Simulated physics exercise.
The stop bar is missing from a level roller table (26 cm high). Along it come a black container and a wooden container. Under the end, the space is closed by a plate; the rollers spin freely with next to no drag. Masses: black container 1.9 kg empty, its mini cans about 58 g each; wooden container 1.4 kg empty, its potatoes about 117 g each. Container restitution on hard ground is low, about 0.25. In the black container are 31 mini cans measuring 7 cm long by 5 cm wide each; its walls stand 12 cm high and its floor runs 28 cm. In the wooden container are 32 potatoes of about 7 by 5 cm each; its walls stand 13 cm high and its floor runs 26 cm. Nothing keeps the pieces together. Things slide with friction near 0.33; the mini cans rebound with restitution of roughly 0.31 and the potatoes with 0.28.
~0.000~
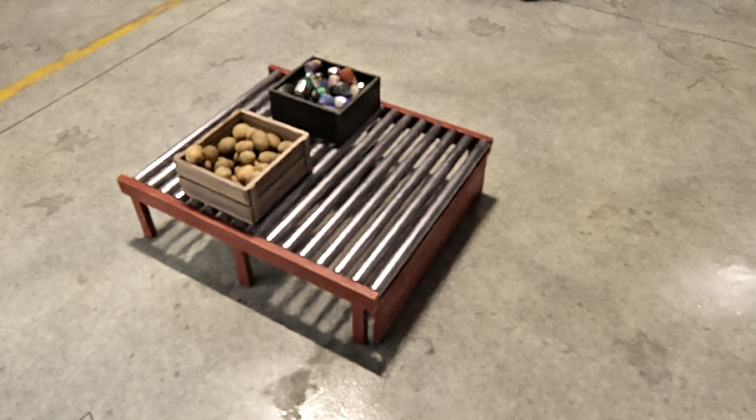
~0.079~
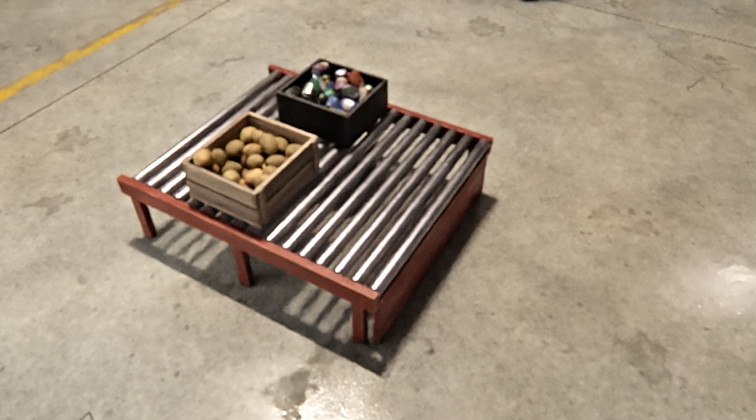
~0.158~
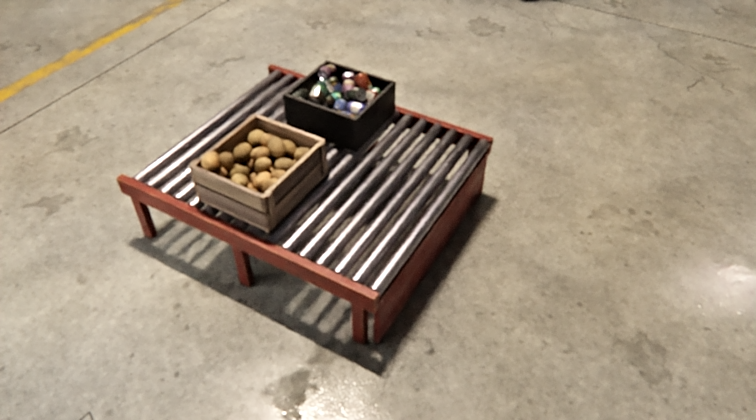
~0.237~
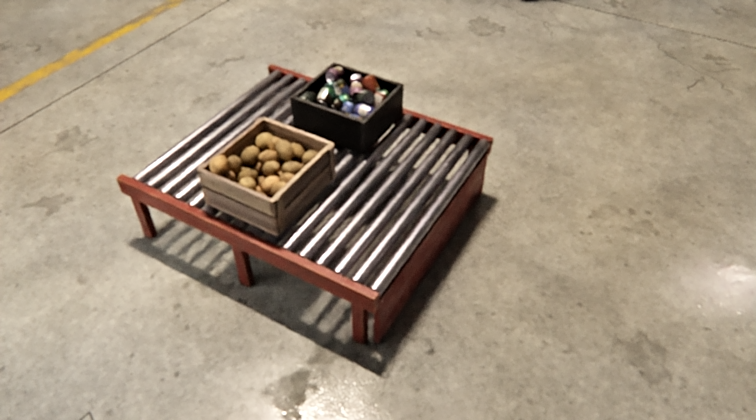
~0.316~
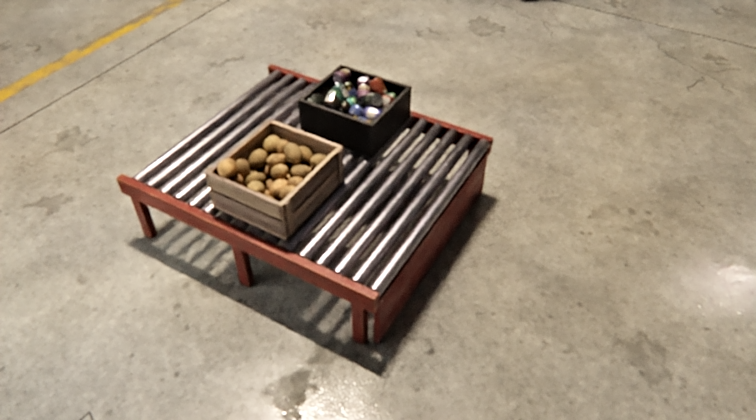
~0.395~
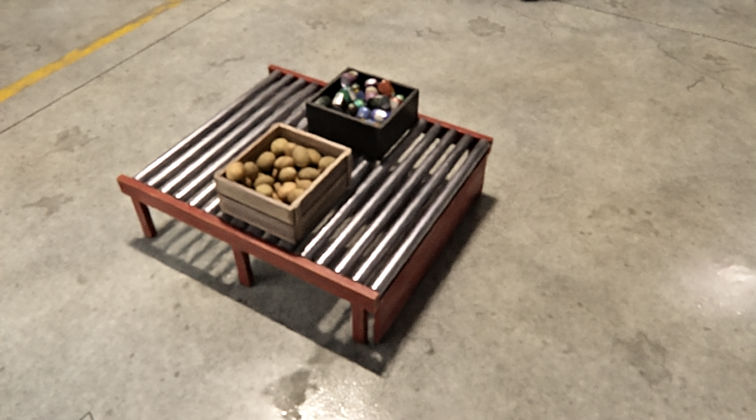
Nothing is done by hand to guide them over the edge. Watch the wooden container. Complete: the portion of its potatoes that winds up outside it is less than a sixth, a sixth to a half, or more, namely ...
More than half.
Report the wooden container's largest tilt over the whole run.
About 95°.
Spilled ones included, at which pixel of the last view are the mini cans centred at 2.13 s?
Their middle is at about (534, 226).
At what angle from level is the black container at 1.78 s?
50°.
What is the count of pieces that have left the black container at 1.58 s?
Roughly, out by then: Black container 0.
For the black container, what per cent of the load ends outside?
Black container: 60%.
After 1.00 s, the leading end passes the last roller.
After 1.58 s, the black container leans 4° with 0 of 31 out and the wooden container is level with 0 of 32 out.
After 1.78 s, the black container leans 50° with 0 of 31 out and the wooden container leans 43° with 0 of 32 out.
After 2.13 s, the black container has gone over with 6 of 31 out and the wooden container has gone over with 10 of 32 out.
Final count (at 2.81 s), the black container has gone over with 18 of 31 out and the wooden container has gone over with 22 of 32 out. Asked share, 22 of 32, 69 per cent.
